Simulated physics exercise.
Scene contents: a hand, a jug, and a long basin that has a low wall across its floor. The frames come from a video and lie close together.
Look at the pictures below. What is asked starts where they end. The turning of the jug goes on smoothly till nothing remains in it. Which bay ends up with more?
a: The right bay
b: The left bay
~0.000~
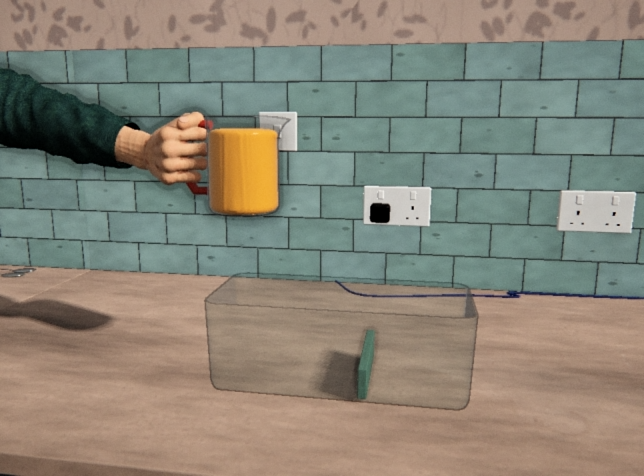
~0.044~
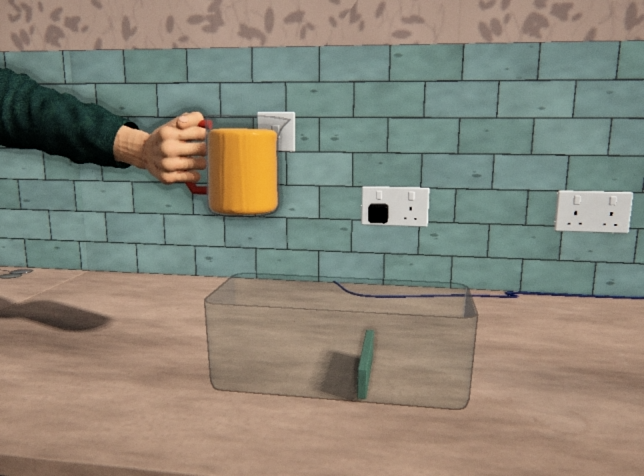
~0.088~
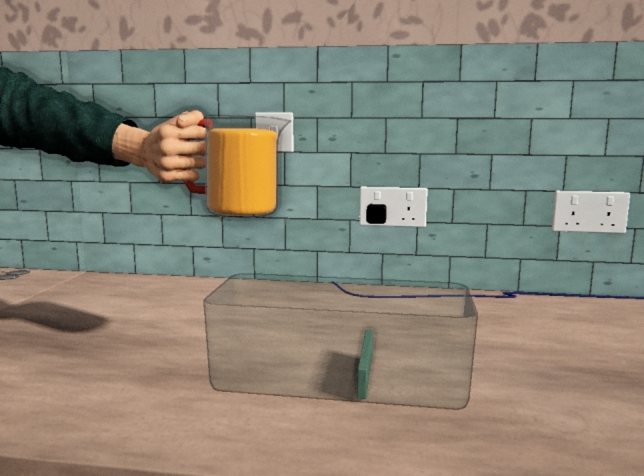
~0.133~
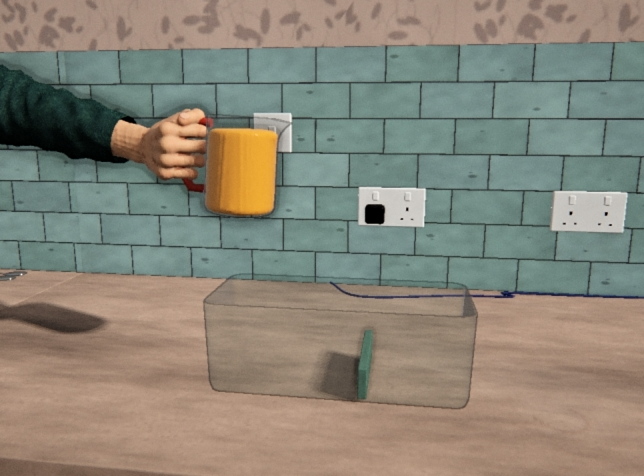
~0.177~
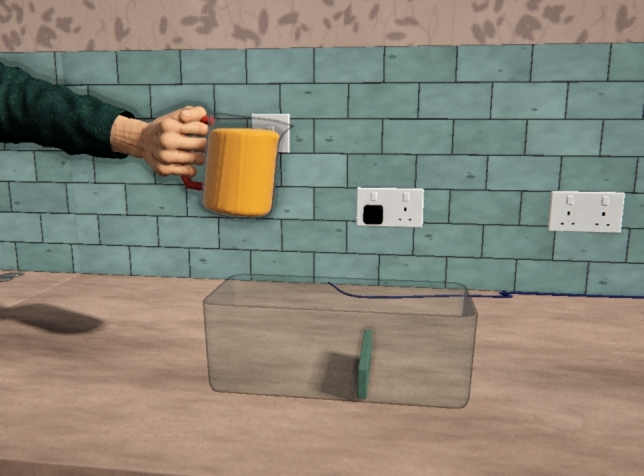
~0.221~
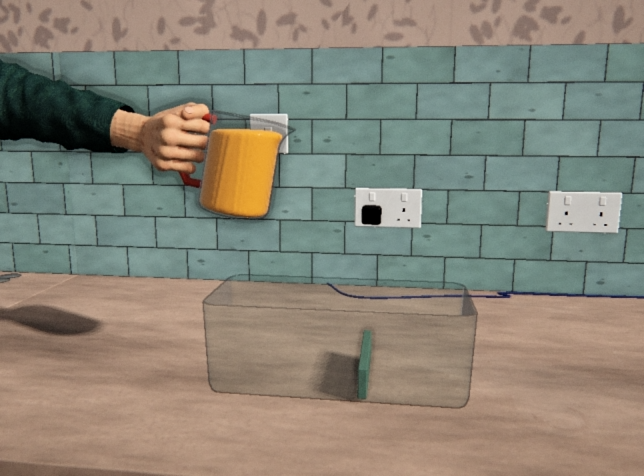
b, the left bay.
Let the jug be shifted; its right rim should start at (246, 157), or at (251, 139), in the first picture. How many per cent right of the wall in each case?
It would come to near 5 per cent, and then near 5 per cent.
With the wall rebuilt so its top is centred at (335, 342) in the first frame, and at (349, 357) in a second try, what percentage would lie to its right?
Case 1: 85 %; case 2: 60 %.
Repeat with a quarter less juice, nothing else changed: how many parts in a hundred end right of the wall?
It comes to near 5 per cent.
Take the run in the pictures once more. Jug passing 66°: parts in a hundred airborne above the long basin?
It comes to 15 per cent or so.
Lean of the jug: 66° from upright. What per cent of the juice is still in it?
Roughly 85 percent.
By 0.62 s the tilt is 66° and 85 per cent is still to pour, 2 is left of the wall and 0 right of it.
By 0.92 s the tilt is 99° and 37 per cent is still to pour, 28 is left of the wall and 10 right of it.
By 1.23 s the tilt is 104° and 6 per cent is still to pour, 71 is left of the wall and 14 right of it.
By 1.56 s the tilt is 104° and 0 per cent is still to pour, 80 is left of the wall and 16 right of it.
At rest 81 per cent lies left of the wall, 16 right of it and 3 outside.
